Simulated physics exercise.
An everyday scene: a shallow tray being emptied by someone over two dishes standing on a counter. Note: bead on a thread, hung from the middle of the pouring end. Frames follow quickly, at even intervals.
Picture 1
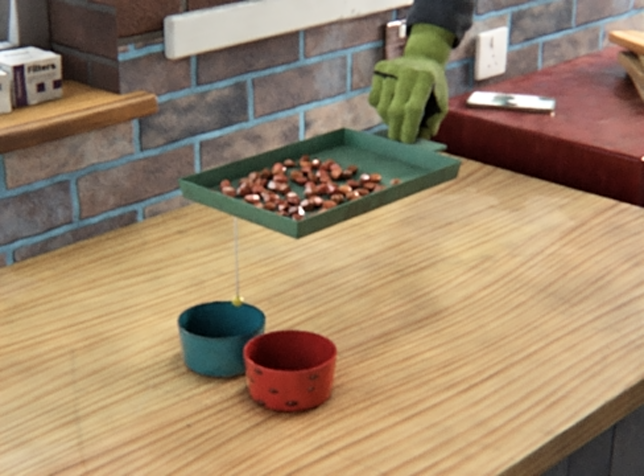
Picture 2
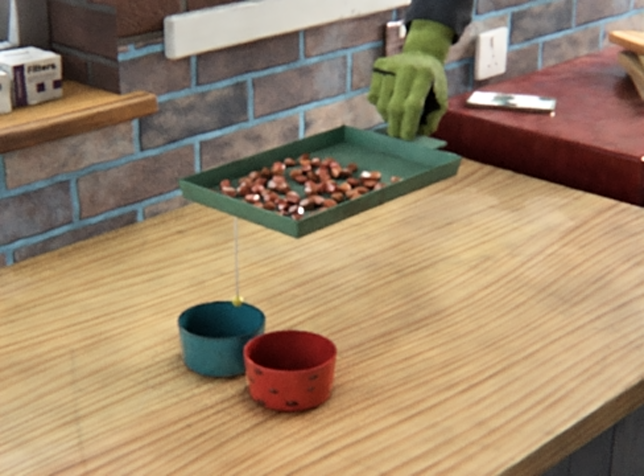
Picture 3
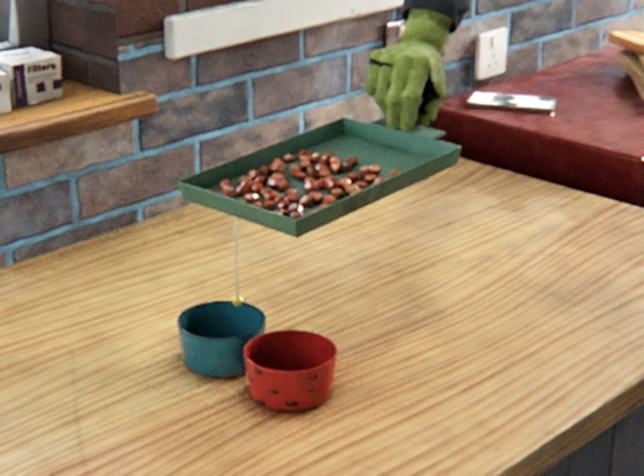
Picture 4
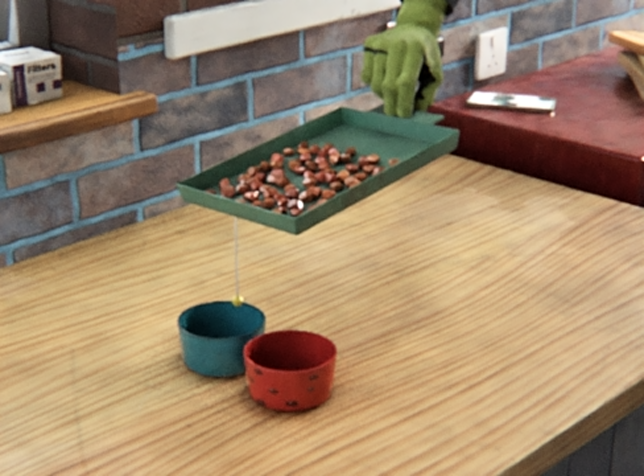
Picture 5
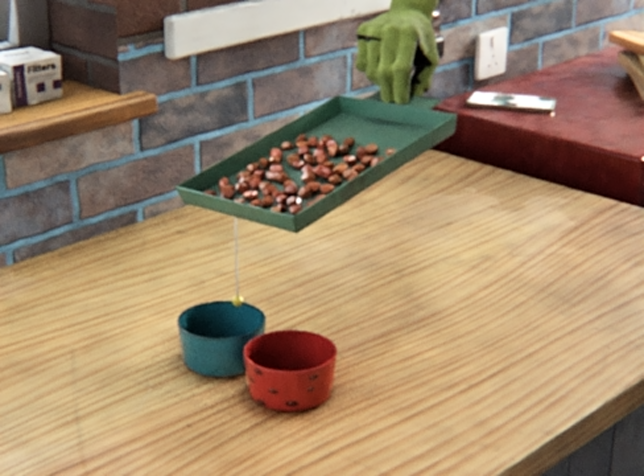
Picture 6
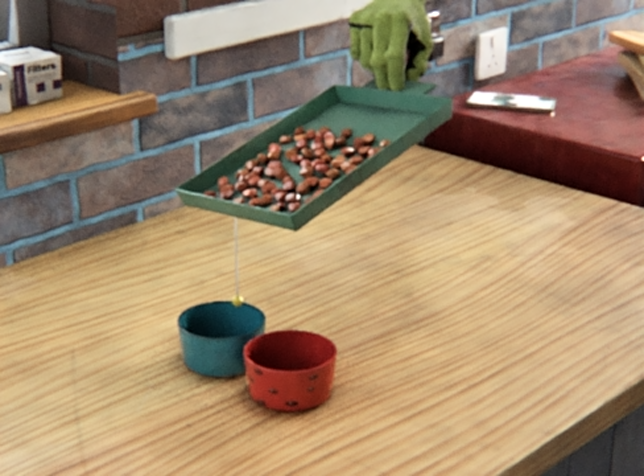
A green-gloved hand held a shallow green tray of reddish-brown bits above a teal dish and a red dish on a wooden counter, then gradually raised its end, tilting the tray toward the left corner.
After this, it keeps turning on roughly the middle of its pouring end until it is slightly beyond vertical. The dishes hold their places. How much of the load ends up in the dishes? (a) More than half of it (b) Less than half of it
The answer is b.
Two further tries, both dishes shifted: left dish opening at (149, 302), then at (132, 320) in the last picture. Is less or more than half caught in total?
Well, the bulk the first time and the minor share the second time.
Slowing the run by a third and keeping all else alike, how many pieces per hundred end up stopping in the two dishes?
It would be close to 20 per cent.
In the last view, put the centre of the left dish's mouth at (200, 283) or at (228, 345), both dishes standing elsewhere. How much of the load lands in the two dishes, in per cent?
In the first position around 20 percent, in the second around 10 percent.
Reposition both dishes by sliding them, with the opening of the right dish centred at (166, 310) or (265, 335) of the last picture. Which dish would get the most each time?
Well, first the one further right, then the one further left.
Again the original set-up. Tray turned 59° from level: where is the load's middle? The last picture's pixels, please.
Mark it at roughly (224, 180) in the final frame.
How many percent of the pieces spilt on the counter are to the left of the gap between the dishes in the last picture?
It comes to near 100 percent of the spill.
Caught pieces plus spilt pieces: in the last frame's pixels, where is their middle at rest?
I'd place the middle at about (151, 336).
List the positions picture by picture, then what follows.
Corners of the pouring end at (183, 179) and (297, 220), level; middle of the load at (311, 187), bits of crushed brick; left dish at (189, 350); right dish at (258, 383); bead on its thread at (238, 301), in the first frame.
Corners of the pouring end at (183, 180) and (297, 219), level; middle of the load at (311, 185), in the second frame.
Corners of the pouring end at (182, 181) and (296, 218), tipped barely, lowest at the left corner; middle of the load at (311, 182), in the third frame.
Corners of the pouring end at (181, 183) and (294, 216), tipped a little, lowest at the left corner; middle of the load at (310, 176), in the fourth frame.
Corners of the pouring end at (180, 186) and (293, 215), tipped a little, lowest at the left corner; middle of the load at (309, 170), in the fifth frame.
Corners of the pouring end at (180, 188) and (291, 213), tipped clearly, lowest at the left corner; middle of the load at (307, 164); left dish at (189, 350); right dish at (258, 383), in the sixth frame.
Soon after the last picture, tray tipped steeply; all on the tray.
A little later, tray tipped right over; about a third on the tray; a small part in the left dish; about a third outside both; about a quarter in the air.
Later still, tray tipped past a quarter turn; about a quarter in the left dish; most outside both.
At rest, tray tipped past a quarter turn; none in the right dish; about a quarter in the left dish; most outside both.
